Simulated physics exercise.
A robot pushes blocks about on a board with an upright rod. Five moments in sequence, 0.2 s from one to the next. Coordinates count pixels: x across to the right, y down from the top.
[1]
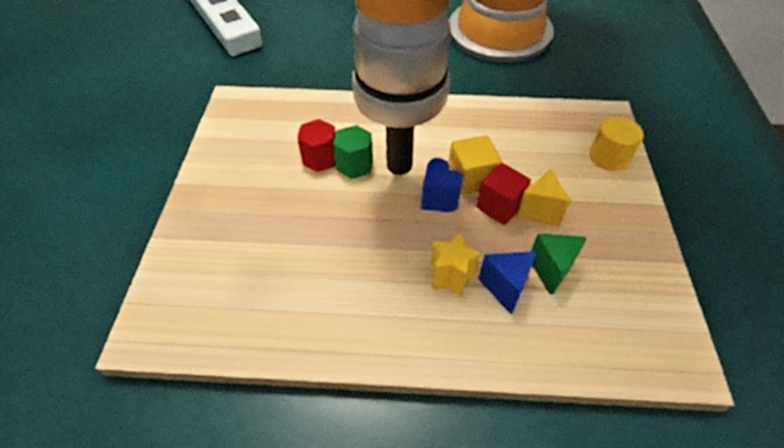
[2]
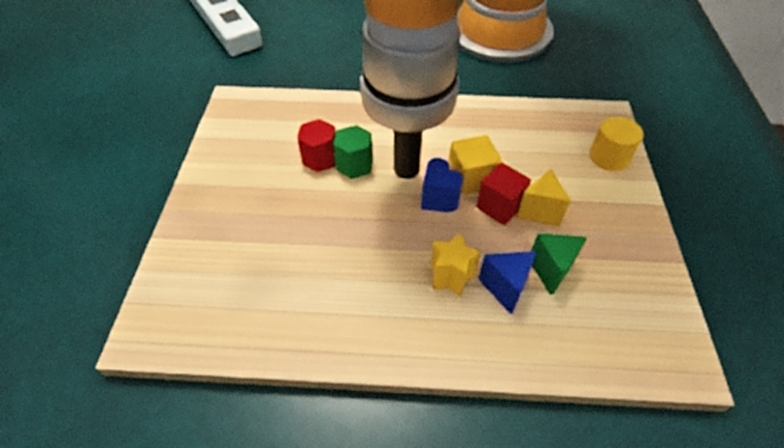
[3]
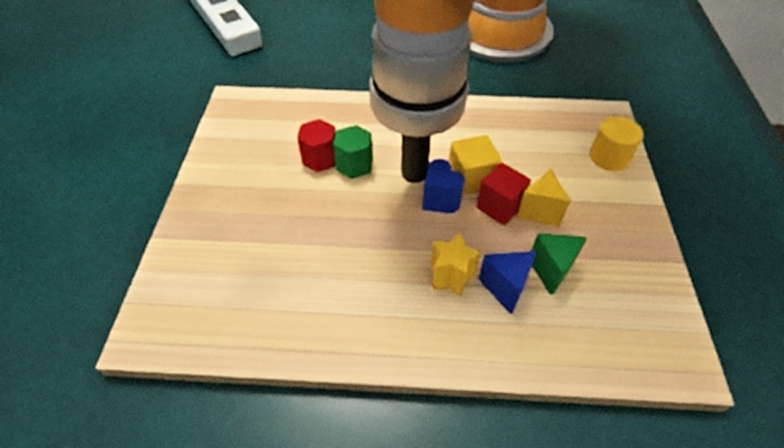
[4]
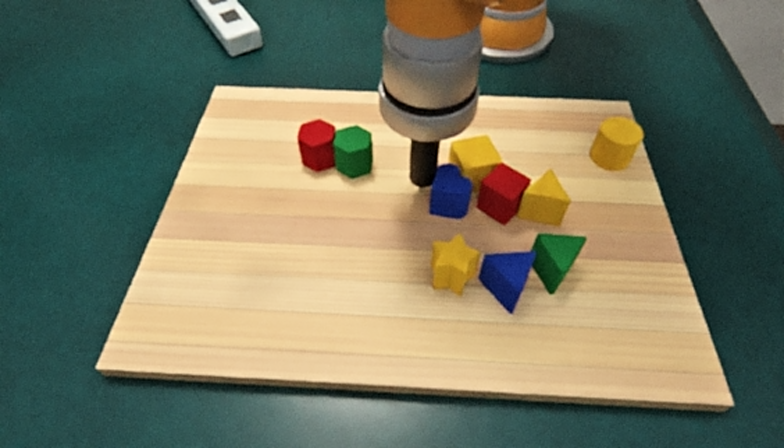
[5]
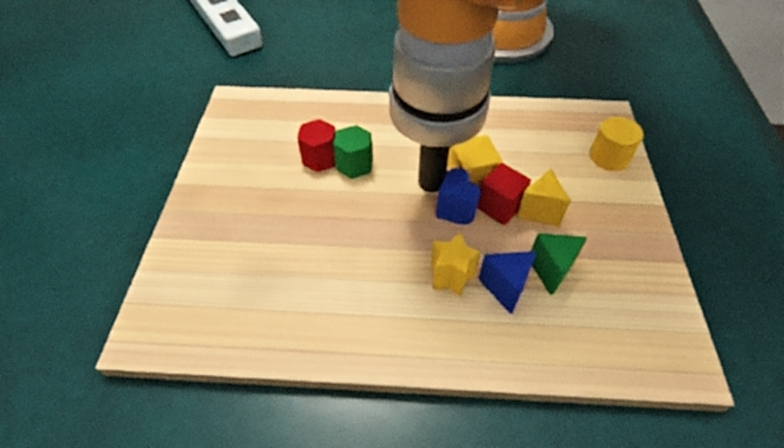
To begin with, a robot's dark upright rod stands over a wooden board of colored blocks, between a green block and a blue one. The rod moves a little right and toward the viewer, reaching the blue block, then nudges it slightly right, close to the red block beside it.
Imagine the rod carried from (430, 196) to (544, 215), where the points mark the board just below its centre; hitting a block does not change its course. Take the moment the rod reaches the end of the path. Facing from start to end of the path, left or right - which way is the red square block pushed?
Off to the right side.
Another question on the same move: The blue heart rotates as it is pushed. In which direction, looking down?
Viewed from above, clockwise.
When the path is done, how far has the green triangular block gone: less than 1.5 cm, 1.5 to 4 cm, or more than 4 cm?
Goes under 1.5 cm.
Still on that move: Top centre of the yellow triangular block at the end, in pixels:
In the picture, it is at (623, 207).
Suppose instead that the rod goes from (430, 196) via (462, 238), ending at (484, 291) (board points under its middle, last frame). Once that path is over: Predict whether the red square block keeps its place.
It is still on its spot.
On the path given first. One third of the way, rod at (470, 190); blue heart at (484, 199), turned 45° clockwise; yellow square block at (484, 150), turned 25° anticlockwise; red square block at (522, 186), turned 35° anticlockwise; yellow triangular block at (559, 188), turned 30° anticlockwise.
Two thirds of the way, rod at (509, 196); blue heart at (490, 205), turned 65° clockwise; yellow square block at (489, 150), turned 45° anticlockwise; red square block at (548, 193), turned 35° anticlockwise; yellow triangular block at (581, 194), turned 40° anticlockwise.
At the end, rod at (549, 202); blue heart at (490, 205), turned 65° clockwise; yellow square block at (489, 150), turned 45° anticlockwise; red square block at (588, 202), turned 25° anticlockwise; yellow triangular block at (623, 207), turned 30° anticlockwise; green triangular block not moved.
